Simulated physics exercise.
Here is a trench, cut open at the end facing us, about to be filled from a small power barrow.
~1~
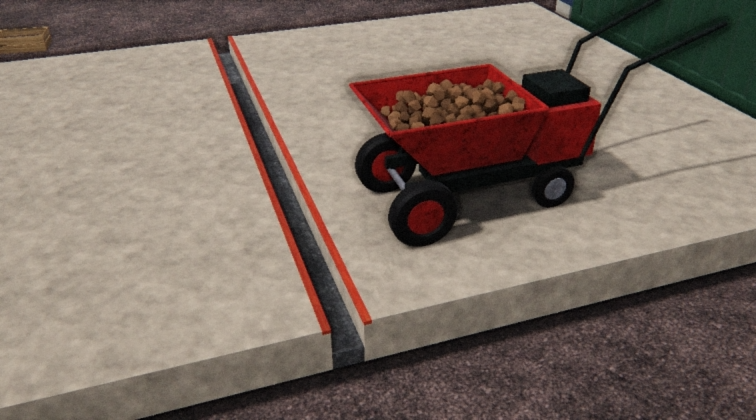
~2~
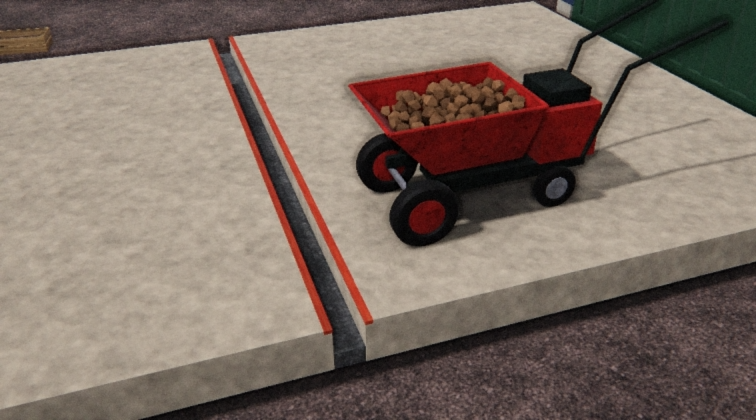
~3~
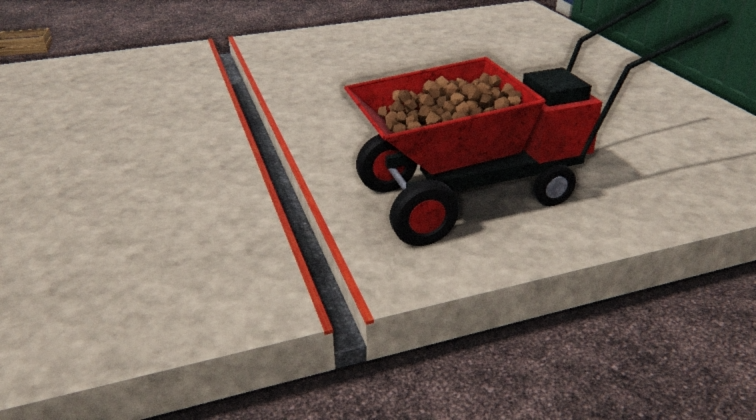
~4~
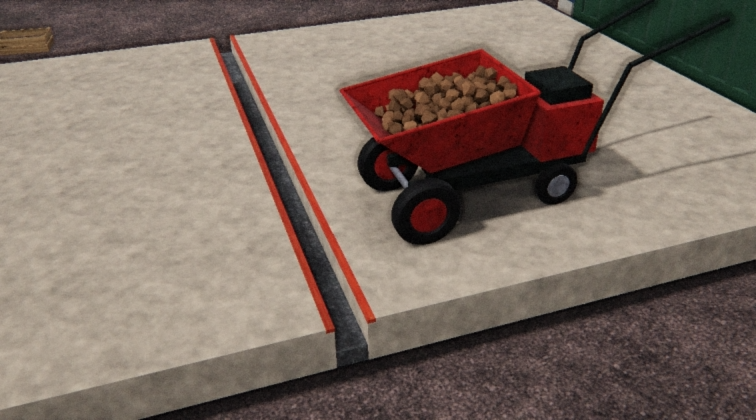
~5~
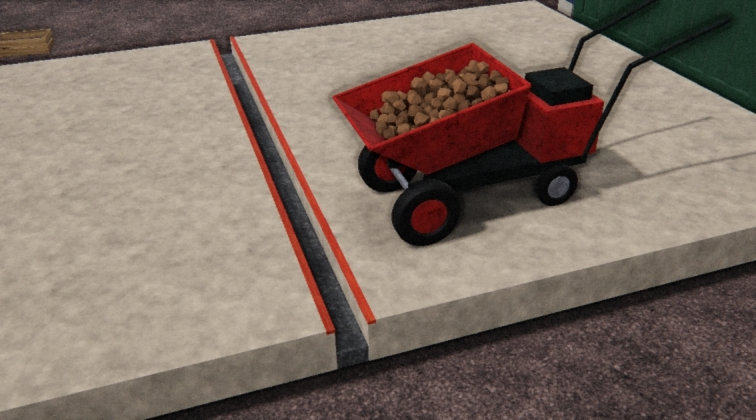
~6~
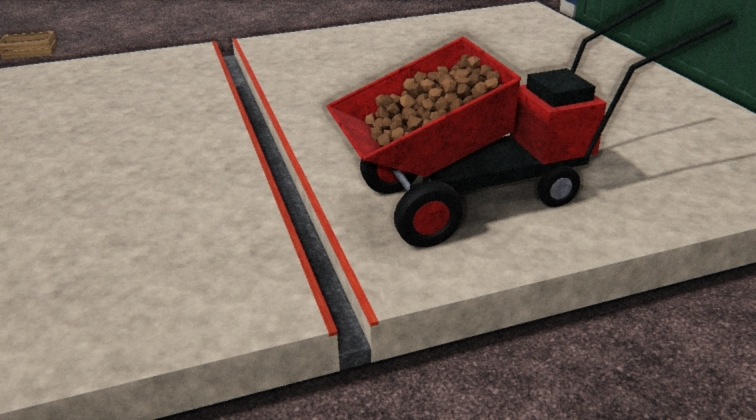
A small red barrow loaded with brown clods stood on a pale slab beside a narrow trench edged in red, and its skip slowly tilted toward the trench on the left, the clods still inside.
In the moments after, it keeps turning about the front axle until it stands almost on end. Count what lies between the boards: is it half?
In the trench: Only the smaller part.
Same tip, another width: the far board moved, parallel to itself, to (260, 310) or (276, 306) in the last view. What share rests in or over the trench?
About 100 and 80 per cent.
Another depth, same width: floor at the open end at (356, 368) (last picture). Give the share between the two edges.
Close to 30 per cent.
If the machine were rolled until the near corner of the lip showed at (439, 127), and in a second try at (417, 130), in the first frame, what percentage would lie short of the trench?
About 20 and 10 per cent.
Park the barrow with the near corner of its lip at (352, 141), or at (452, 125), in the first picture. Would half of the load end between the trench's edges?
First below a half, then under half.
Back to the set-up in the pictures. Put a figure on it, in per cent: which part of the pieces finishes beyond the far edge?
It comes to 55 per cent or so.
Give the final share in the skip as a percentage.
Roughly 15 in a hundred.
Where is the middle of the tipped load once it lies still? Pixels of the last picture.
Roughly at (275, 235).
Soon after the last picture, skip tipped steeply; all in the skip.
A little later, skip tipped right over; about two thirds in the skip; a small part in or heaped over the trench; about a quarter beyond it; a stray few falling.
Later still, skip tipped right over; about a quarter in the skip; about a quarter in or heaped over the trench; about half beyond it.
At rest, skip tipped right over; a small part in the skip; about a quarter in or heaped over the trench; about half beyond it.
